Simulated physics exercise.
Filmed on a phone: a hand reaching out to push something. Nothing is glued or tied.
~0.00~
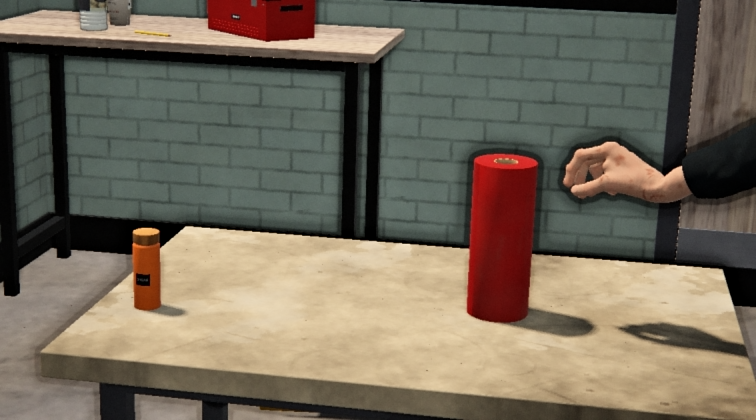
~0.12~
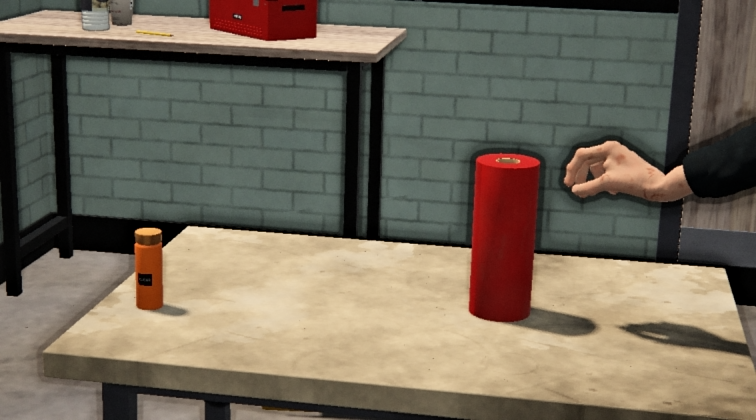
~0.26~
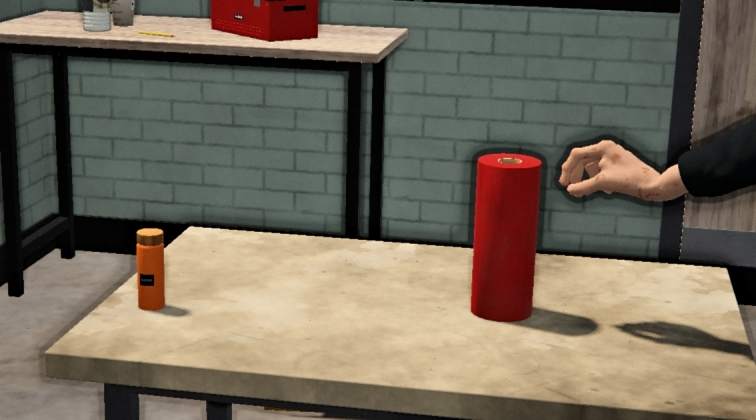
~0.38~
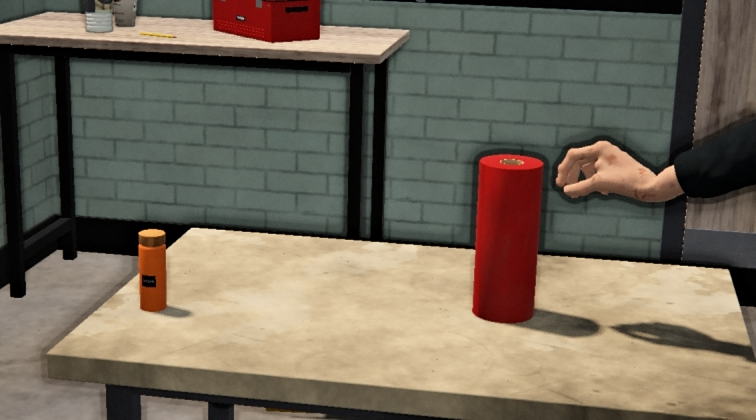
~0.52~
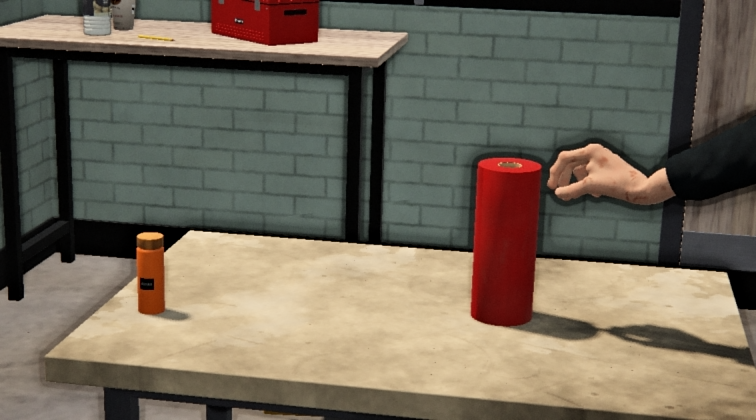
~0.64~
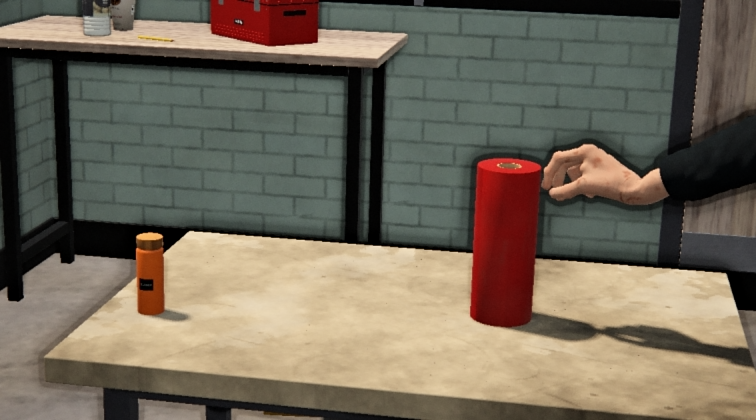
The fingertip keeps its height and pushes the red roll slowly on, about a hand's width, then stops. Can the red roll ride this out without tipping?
The red roll tips over.
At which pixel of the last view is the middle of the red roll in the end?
Near (370, 277).
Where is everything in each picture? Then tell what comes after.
Red roll (502, 238), in the first picture.
Red roll (504, 238), in the second picture.
Red roll (505, 238), in the third picture.
Red roll (507, 239), in the fourth picture.
Red roll (506, 242), in the fifth picture.
Red roll (505, 243), in the sixth picture.
After 1.94 s, red roll tipped 23° from how it was near (471, 234).
After 2.34 s, red roll tipped 69° from how it was near (411, 255).
At rest (3.0 s), tipped over on the table, red roll. Seen from the same camera at the end, red roll near (371, 277).
